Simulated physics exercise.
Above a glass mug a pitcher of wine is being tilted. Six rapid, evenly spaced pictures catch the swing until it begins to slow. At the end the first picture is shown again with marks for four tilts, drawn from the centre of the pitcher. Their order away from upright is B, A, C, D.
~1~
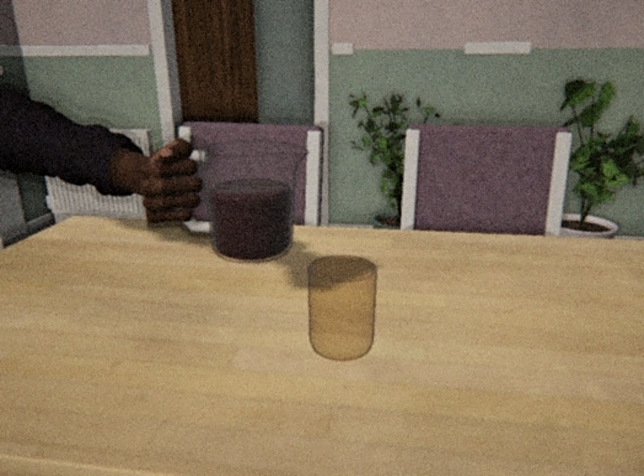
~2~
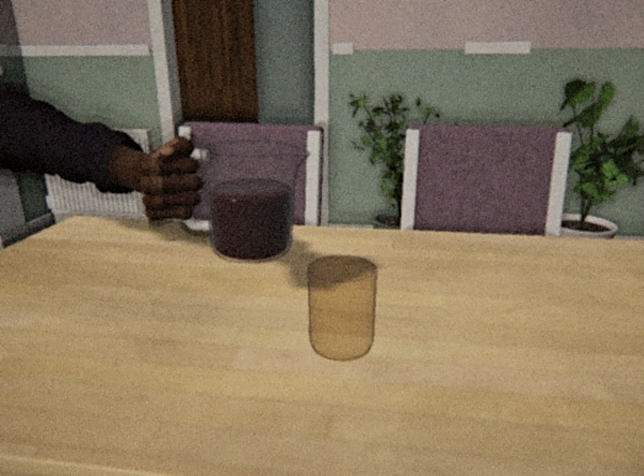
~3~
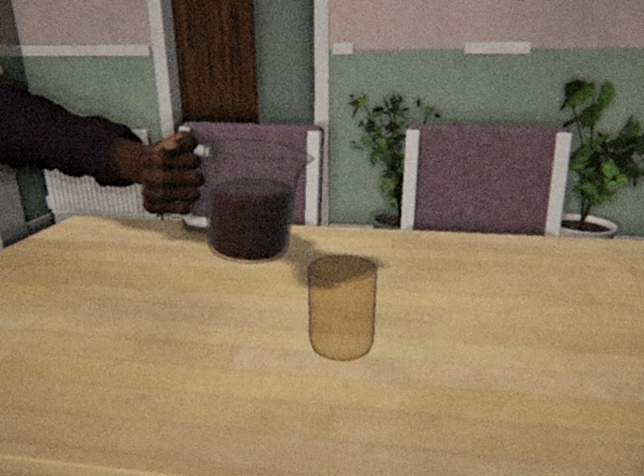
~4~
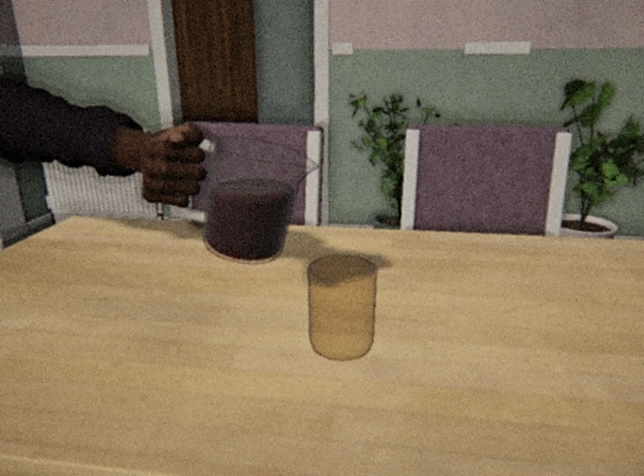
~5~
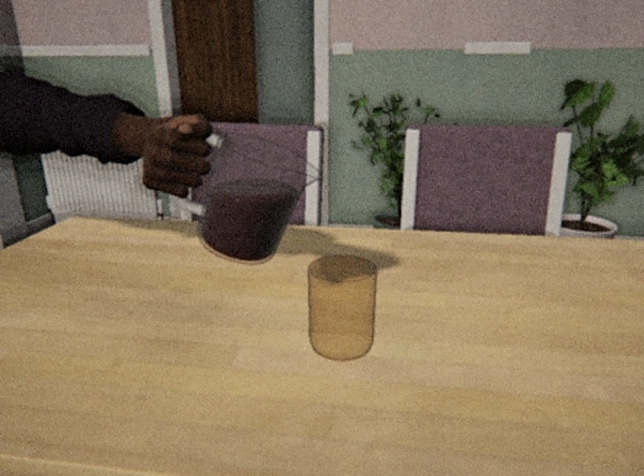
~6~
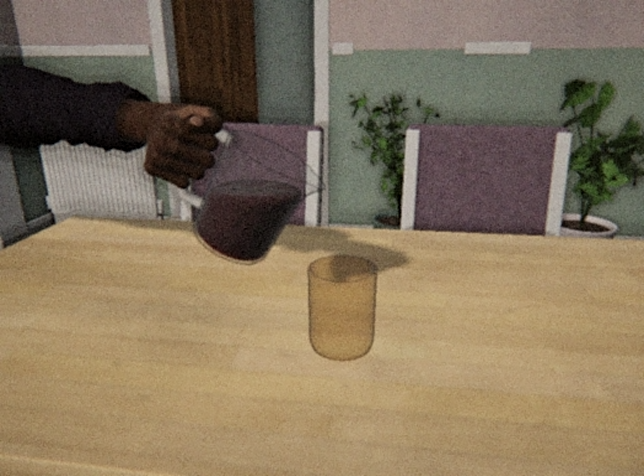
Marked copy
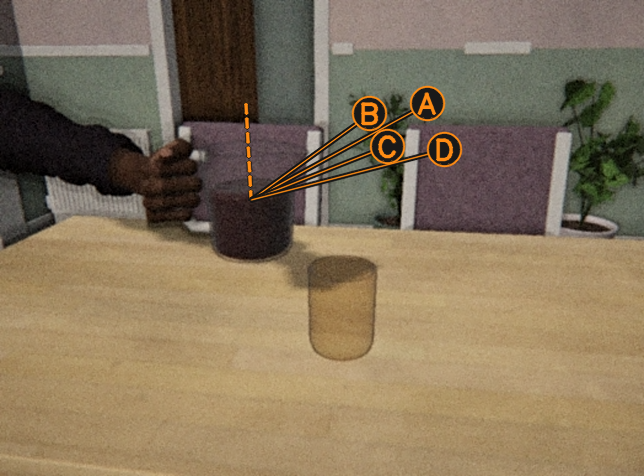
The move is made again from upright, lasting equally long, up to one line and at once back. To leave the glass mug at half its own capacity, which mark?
The answer is tilt C.
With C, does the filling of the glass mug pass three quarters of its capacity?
No, less.
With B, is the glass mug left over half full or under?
Under.
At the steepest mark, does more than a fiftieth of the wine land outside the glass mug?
No.
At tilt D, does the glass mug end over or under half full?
Over half.
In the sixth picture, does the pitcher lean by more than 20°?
Yes, it does.
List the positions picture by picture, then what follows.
In the first frame, upright, lip at (307, 152); rim of the glass mug round (342, 267); nothing has left yet.
In the second frame, upright, lip at (309, 154); nothing has left yet.
In the third frame, tipped about 6°, lip at (312, 159); nothing has left yet.
In the fourth frame, tipped about 12°, lip at (317, 167); nothing has left yet.
In the fifth frame, tipped about 20°, lip at (321, 177); nothing has left yet.
In the sixth frame, tipped about 29°, lip at (324, 188); nothing has left yet.
In orange, A at (413, 111); B at (356, 123); C at (371, 152); D at (428, 154).
For tilt A, the glass mug ends with about 34 % of what it can hold.
For tilt B, the glass mug ends with about 20 % of what it can hold.
For tilt C, the glass mug ends with about 51 % of what it can hold.
For tilt D, the glass mug ends with about 67 % of what it can hold.
